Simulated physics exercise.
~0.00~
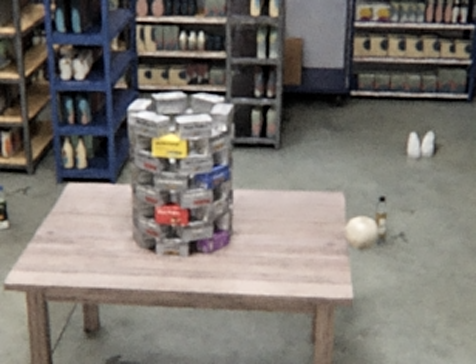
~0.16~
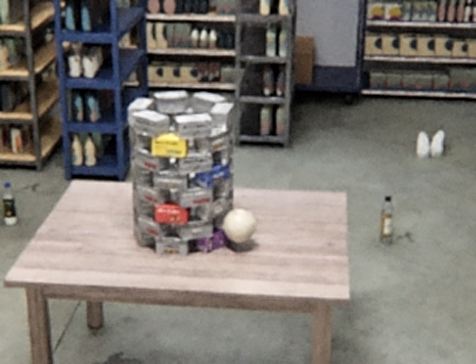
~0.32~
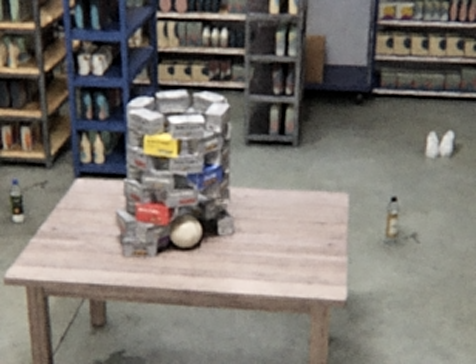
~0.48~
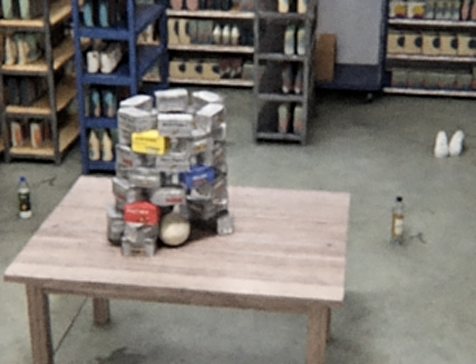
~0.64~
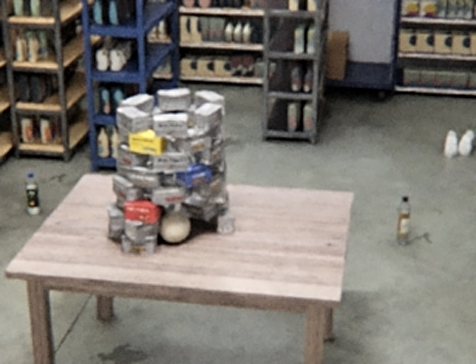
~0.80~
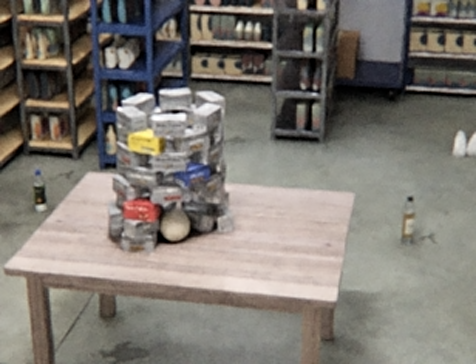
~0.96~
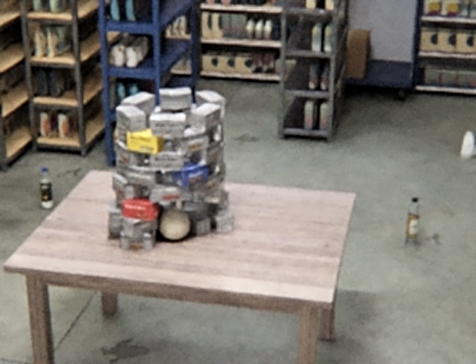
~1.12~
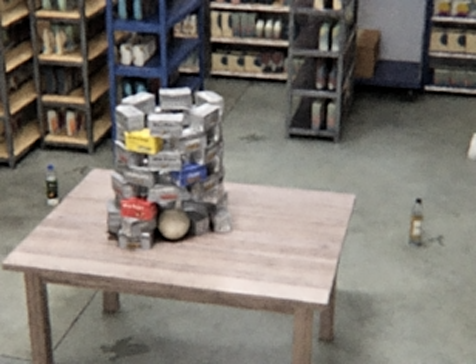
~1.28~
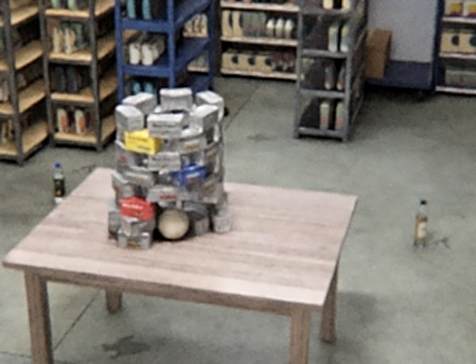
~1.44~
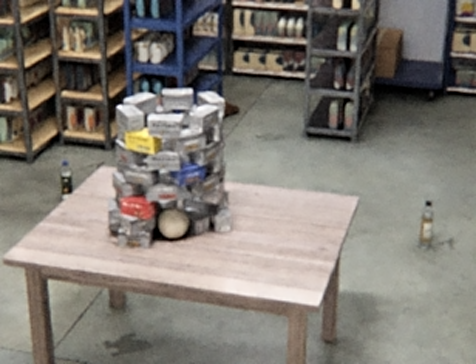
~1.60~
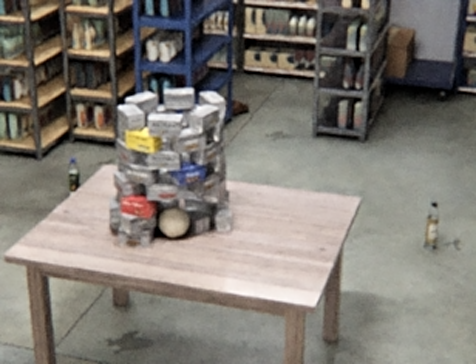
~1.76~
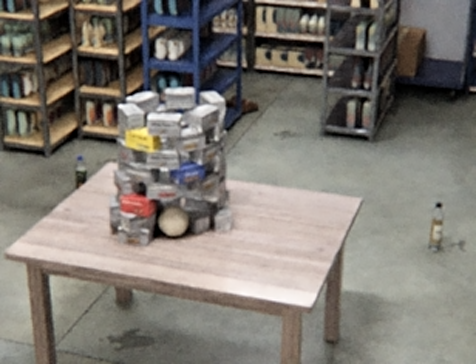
A round tower of silvery packets, with yellow, red, blue and purple ones among them, stands on a pale wooden table in a storeroom lined with shoe shelves, seen from slightly above as the view drifts sideways. Bottles and a pair of white shoes stand on the grey floor. A cream stone ball flies in from the right and strikes the tower low down, near the purple packet. The lower packets shove leftward and bunch up, and the whole stack shifts a little. The ball lodges in the base, and the tower stays standing, its red packet still up beside the ball.
